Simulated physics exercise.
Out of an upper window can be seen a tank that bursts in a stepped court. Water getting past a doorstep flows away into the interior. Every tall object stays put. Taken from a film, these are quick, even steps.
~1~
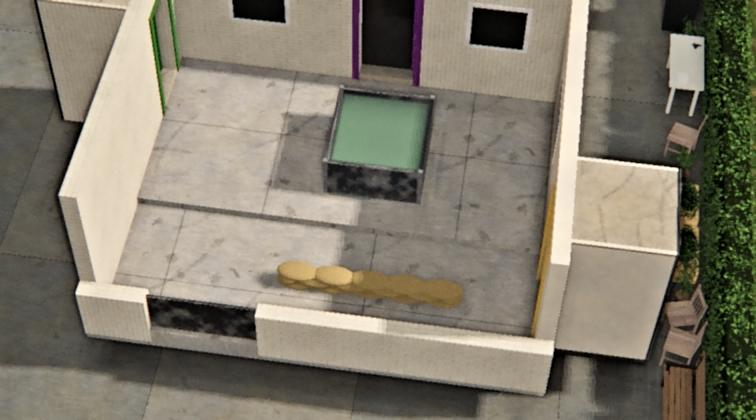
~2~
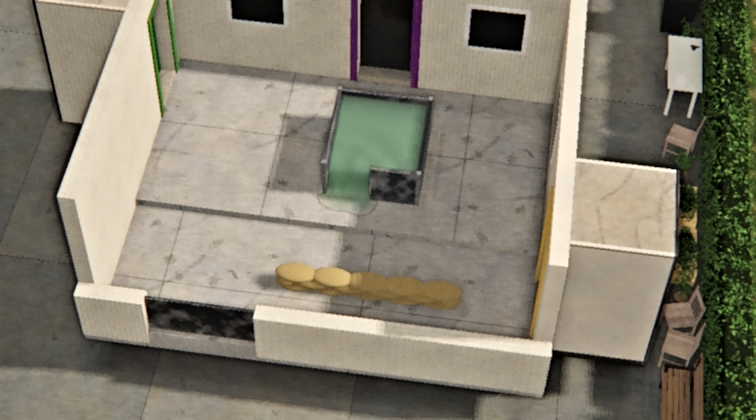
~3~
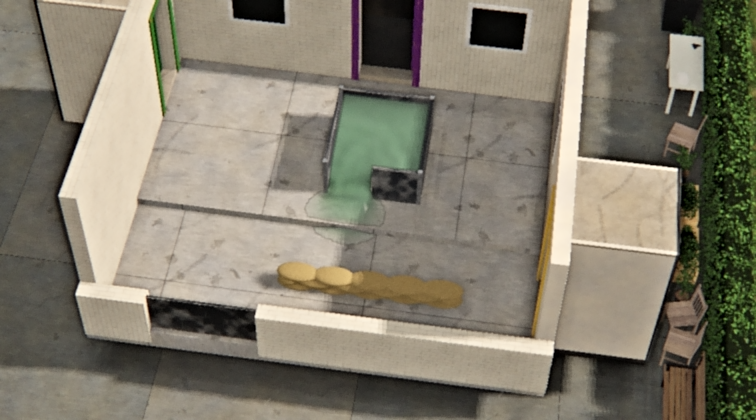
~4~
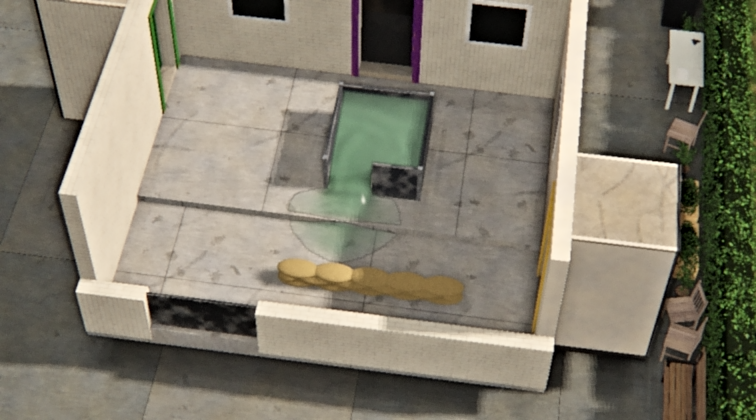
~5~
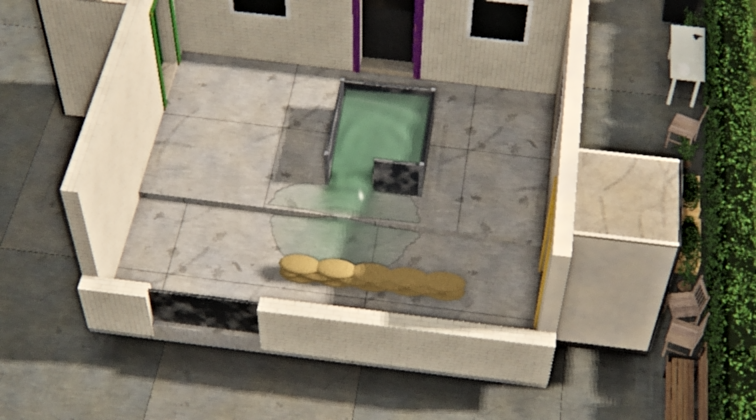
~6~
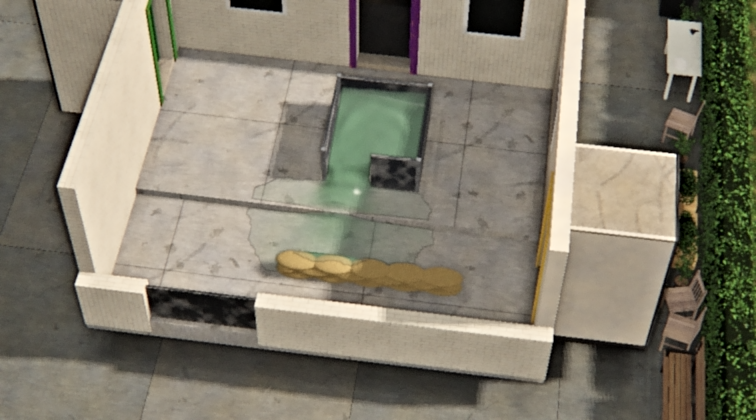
In a walled, stepped court seen from above, a dark-framed tank holds still green water behind a low row of tan sacks. Part of its front opens at the left, and water pours through the gap, spreading over the step in a thin, widening sheet that reaches the sacks.
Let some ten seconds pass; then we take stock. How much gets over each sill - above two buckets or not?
In the end the yellow door will count as flooded, the purple door will not count as flooded, the green door will not count as flooded.
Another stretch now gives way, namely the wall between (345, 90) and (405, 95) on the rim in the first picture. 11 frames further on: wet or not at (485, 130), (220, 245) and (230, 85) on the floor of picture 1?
The three spots, in order, are inundated, spared and inundated.
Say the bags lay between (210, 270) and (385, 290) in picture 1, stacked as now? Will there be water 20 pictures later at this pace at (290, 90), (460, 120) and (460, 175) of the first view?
Point by point: No flooding; no flooding; no flooding.
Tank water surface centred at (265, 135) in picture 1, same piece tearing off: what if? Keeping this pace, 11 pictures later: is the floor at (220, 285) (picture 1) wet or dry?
That spot ends up drenched.
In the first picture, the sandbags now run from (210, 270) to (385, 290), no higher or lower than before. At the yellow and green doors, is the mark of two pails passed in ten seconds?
In short: Yellow door floods, green door holds.
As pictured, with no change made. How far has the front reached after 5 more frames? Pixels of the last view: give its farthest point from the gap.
The flood front should get to about (201, 313).
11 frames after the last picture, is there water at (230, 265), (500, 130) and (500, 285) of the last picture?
Result, in order: Waterlogged / unflooded / waterlogged.
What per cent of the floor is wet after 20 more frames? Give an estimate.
My estimate is roughly 30 percent.
A moment on, water covers 15 % of the floor; the yellow door not reached, the purple door not reached, the green door not reached.
Next, water covers 30 % of the floor; the yellow door under two buckets in, the purple door not reached, the green door not reached.
Then, water covers 30 % of the floor; the yellow door over two buckets in, the purple door not reached, the green door not reached.
Later, water covers 45 % of the floor; the yellow door far over two buckets in, the purple door not reached, the green door not reached.
In the end, water covers 45 % of the floor; the yellow door far over two buckets in, the purple door not reached, the green door not reached.
